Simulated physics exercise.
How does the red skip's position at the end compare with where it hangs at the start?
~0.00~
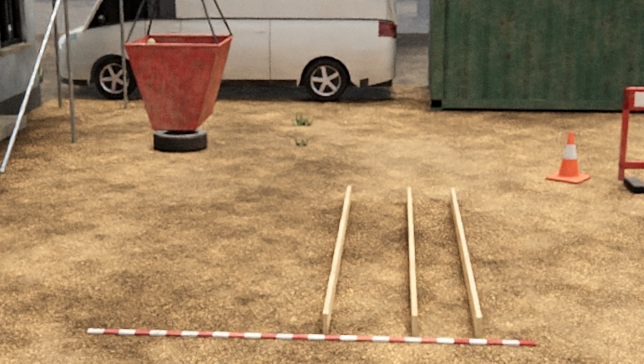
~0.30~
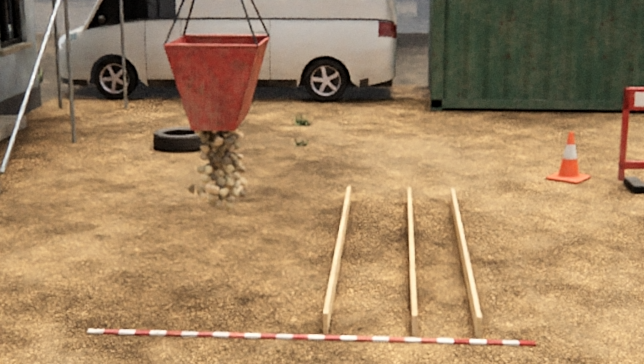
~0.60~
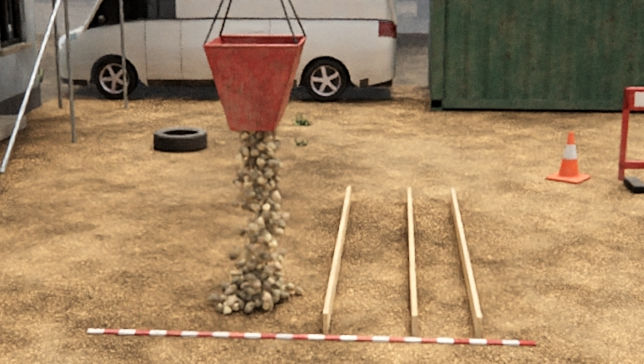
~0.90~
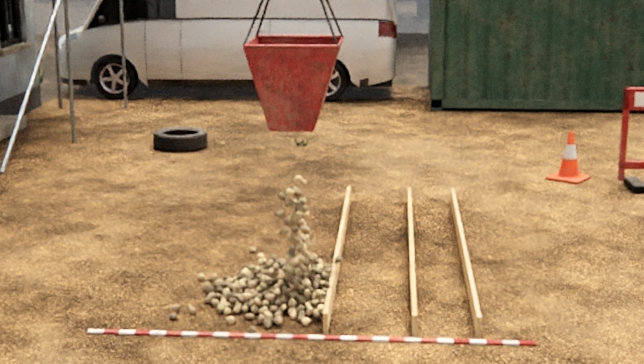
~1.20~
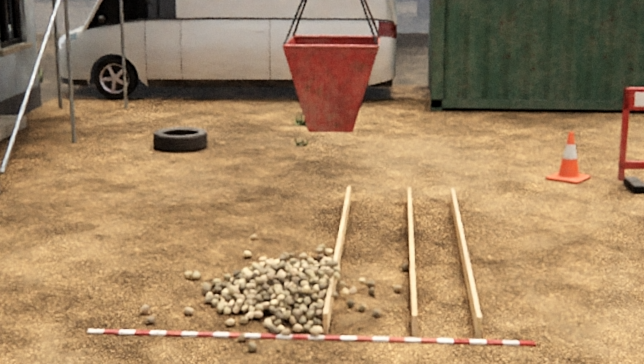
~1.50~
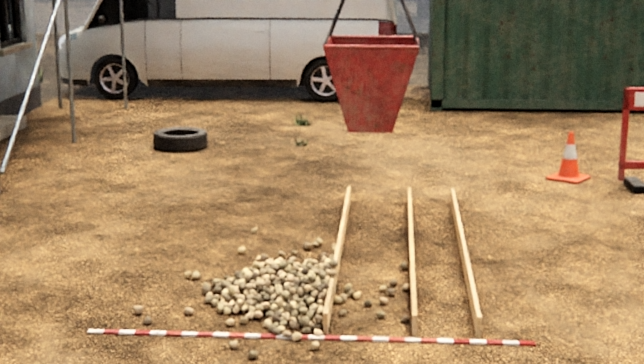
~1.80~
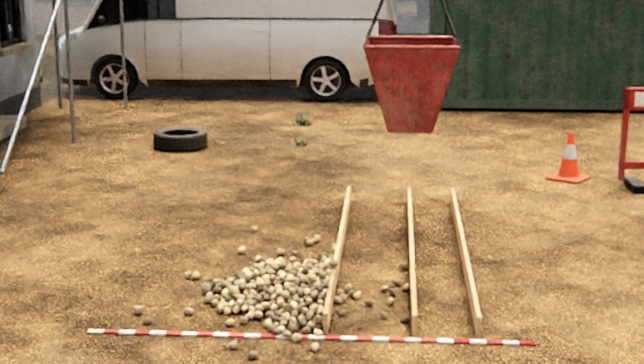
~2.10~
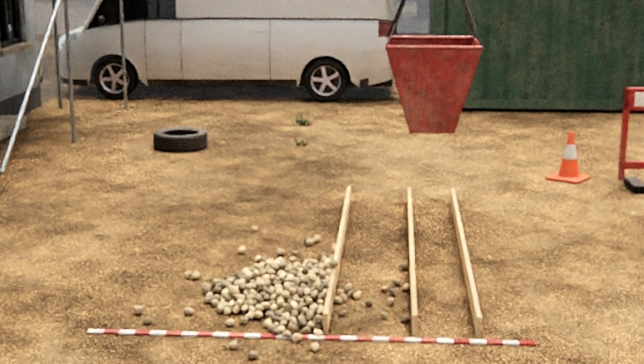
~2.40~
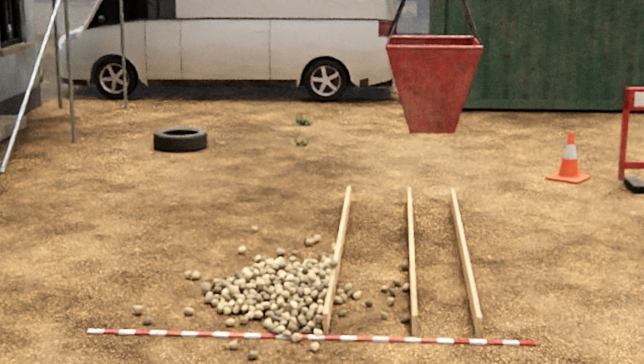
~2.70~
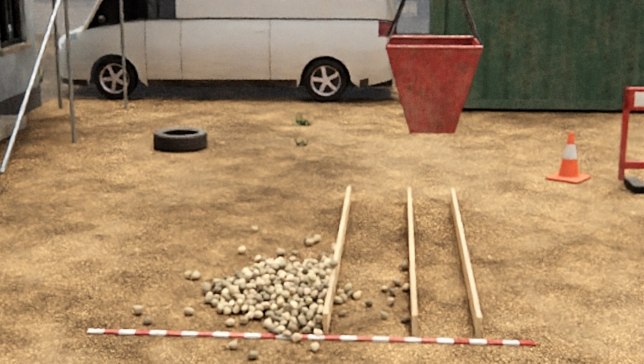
At the start it hangs at upper left, in front of the van and above the tyre. By the end it hangs well to the right, past the rear of the van and in front of the left part of the green container.
